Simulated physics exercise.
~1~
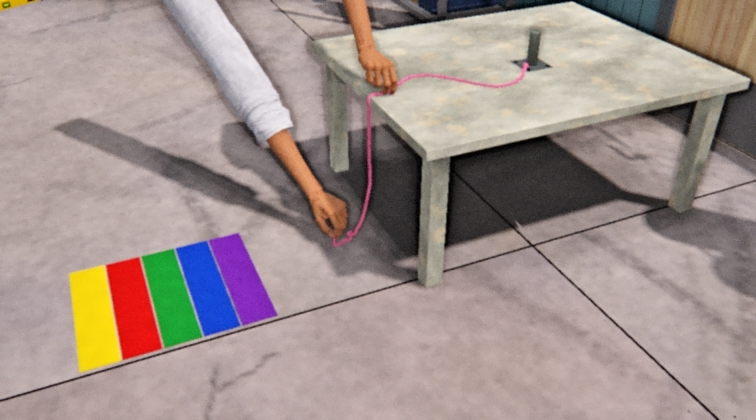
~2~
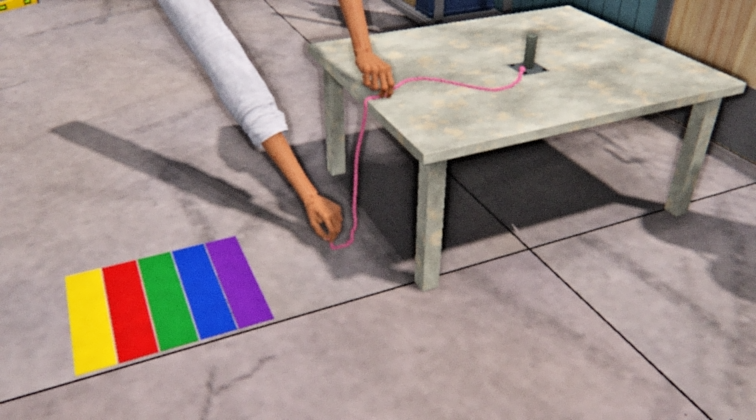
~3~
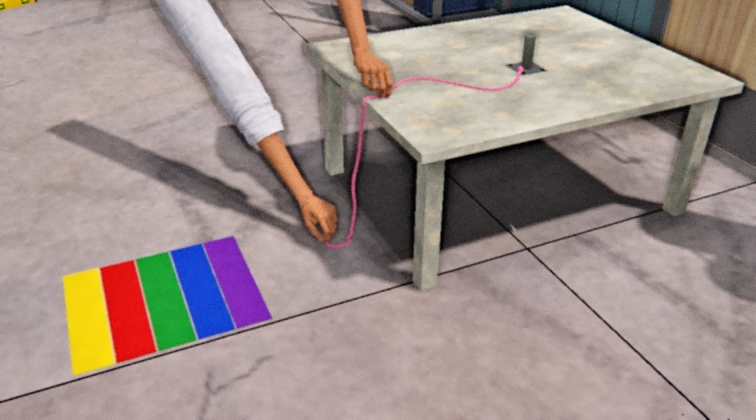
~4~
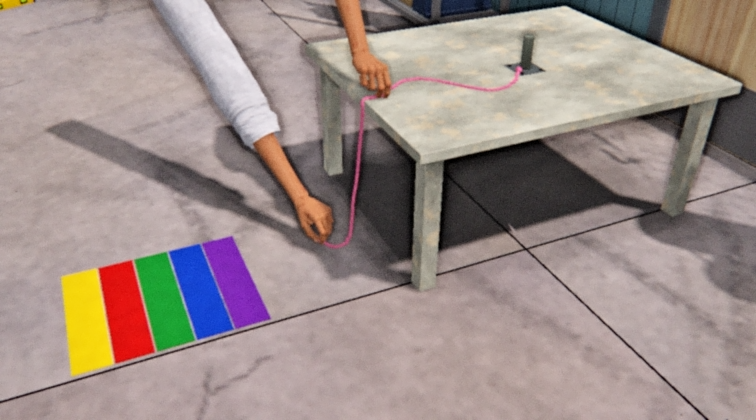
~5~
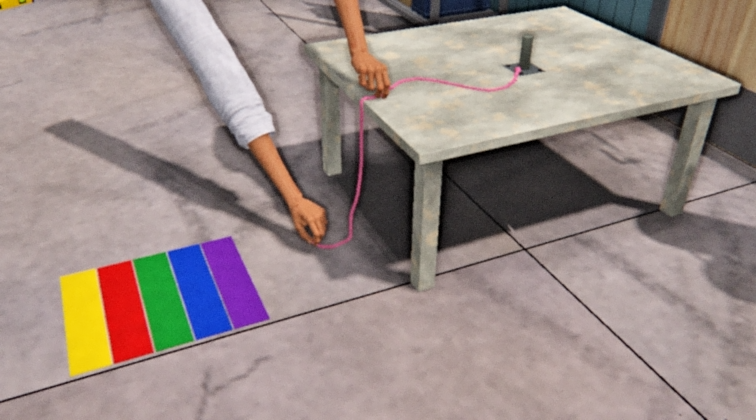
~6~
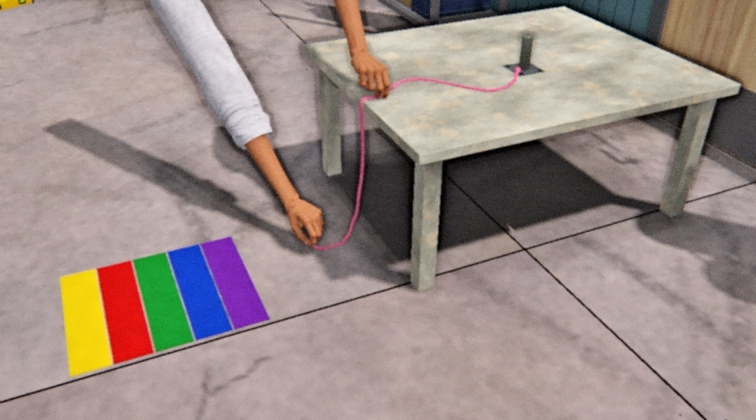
On the floor by a low table, a hand draws a pink cord slightly left.
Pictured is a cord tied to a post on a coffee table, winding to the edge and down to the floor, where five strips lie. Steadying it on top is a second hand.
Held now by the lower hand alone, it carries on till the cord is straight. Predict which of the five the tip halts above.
I expect it over the green strip.
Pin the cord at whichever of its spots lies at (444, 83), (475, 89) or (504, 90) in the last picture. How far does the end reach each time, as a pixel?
It ends up near (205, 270) the first time, (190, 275) the second and (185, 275) the third.
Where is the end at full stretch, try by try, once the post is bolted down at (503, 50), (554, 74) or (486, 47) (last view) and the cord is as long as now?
Around (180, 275), then (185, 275), then (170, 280).
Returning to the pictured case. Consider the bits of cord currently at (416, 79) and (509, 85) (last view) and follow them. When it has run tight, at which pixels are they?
One finishes at (388, 94) and the other at (478, 77).
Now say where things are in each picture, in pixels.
In the first picture, end (334, 235); purple (253, 303); blue (216, 314); green (178, 324); red (139, 335); yellow (98, 346).
In the second picture, end (329, 239); cord through (520, 79) (467, 86) (405, 82) (366, 107) (356, 169) (355, 227).
In the third picture, end (324, 240).
In the fourth picture, end (319, 241); cord through (517, 80) (463, 86) (402, 82) (363, 107) (358, 169) (351, 227).
In the fifth picture, end (313, 242).
In the sixth picture, end (310, 243); cord through (516, 80) (462, 87) (401, 82) (362, 107) (362, 168) (351, 227).
Early on, end near (215, 267); over purple.
Midway, end near (181, 276); over blue.
At the end of the slack, end near (159, 282); over green. The green one.
